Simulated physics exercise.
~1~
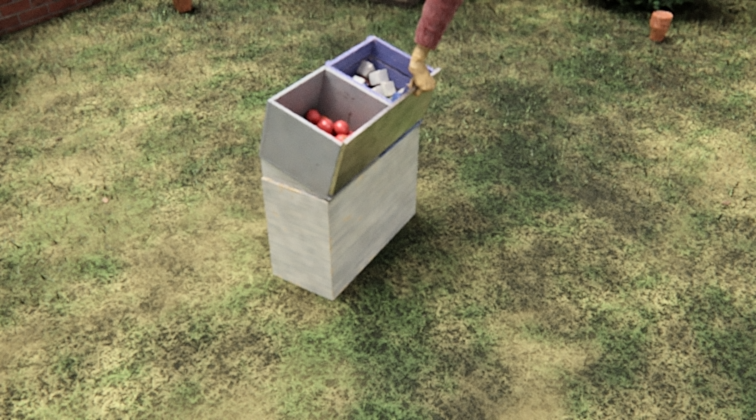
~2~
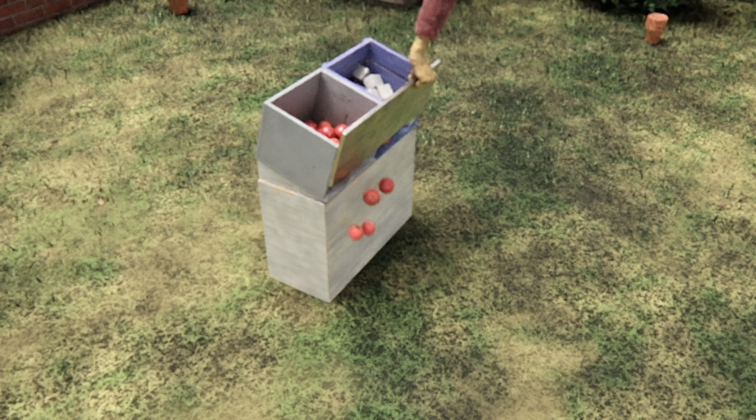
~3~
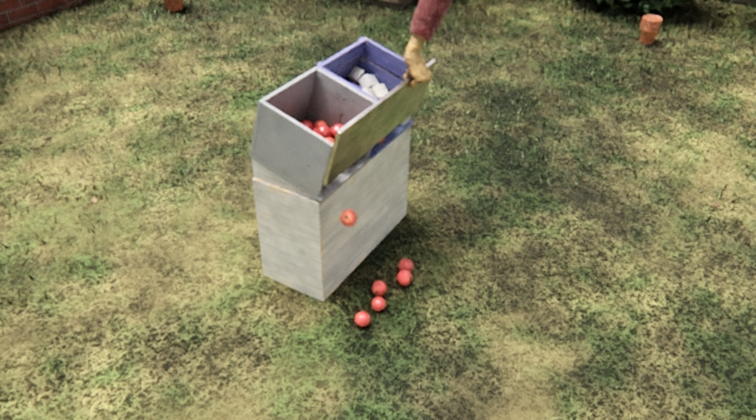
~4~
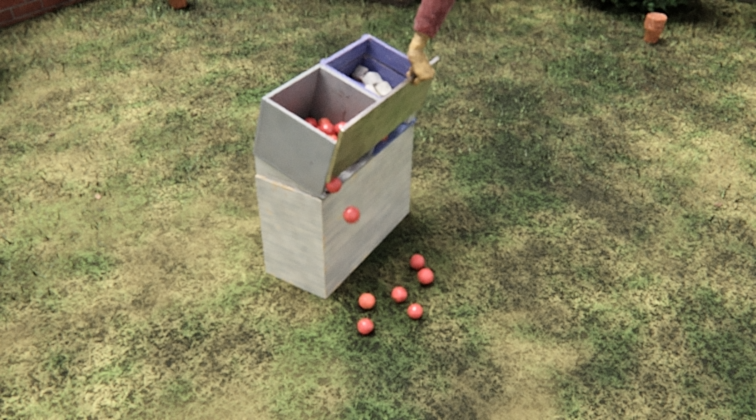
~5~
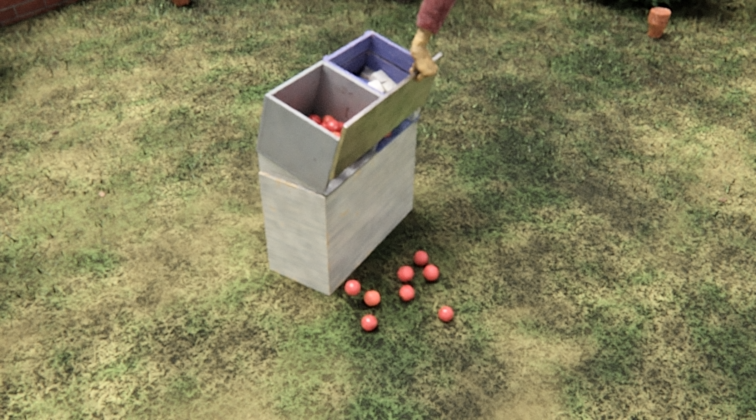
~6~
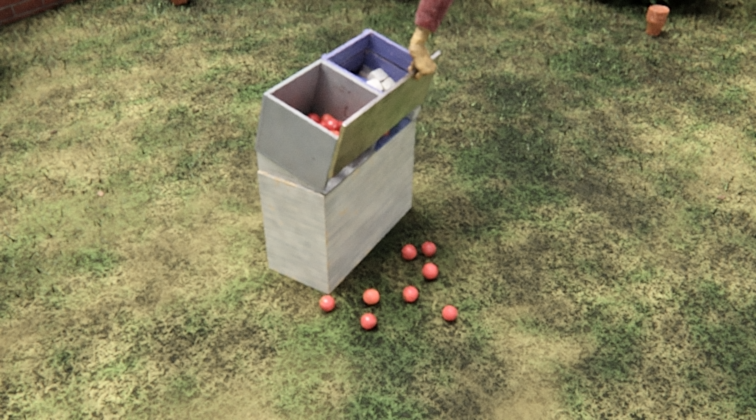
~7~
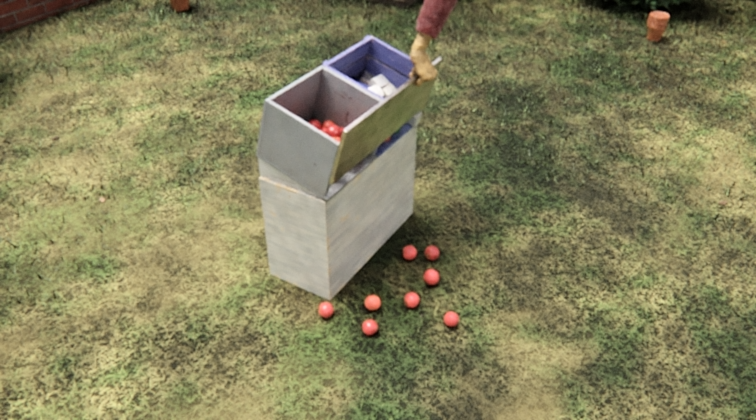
Red balls drop from the grey hopper under a hand-lifted gate and settle on the grass.
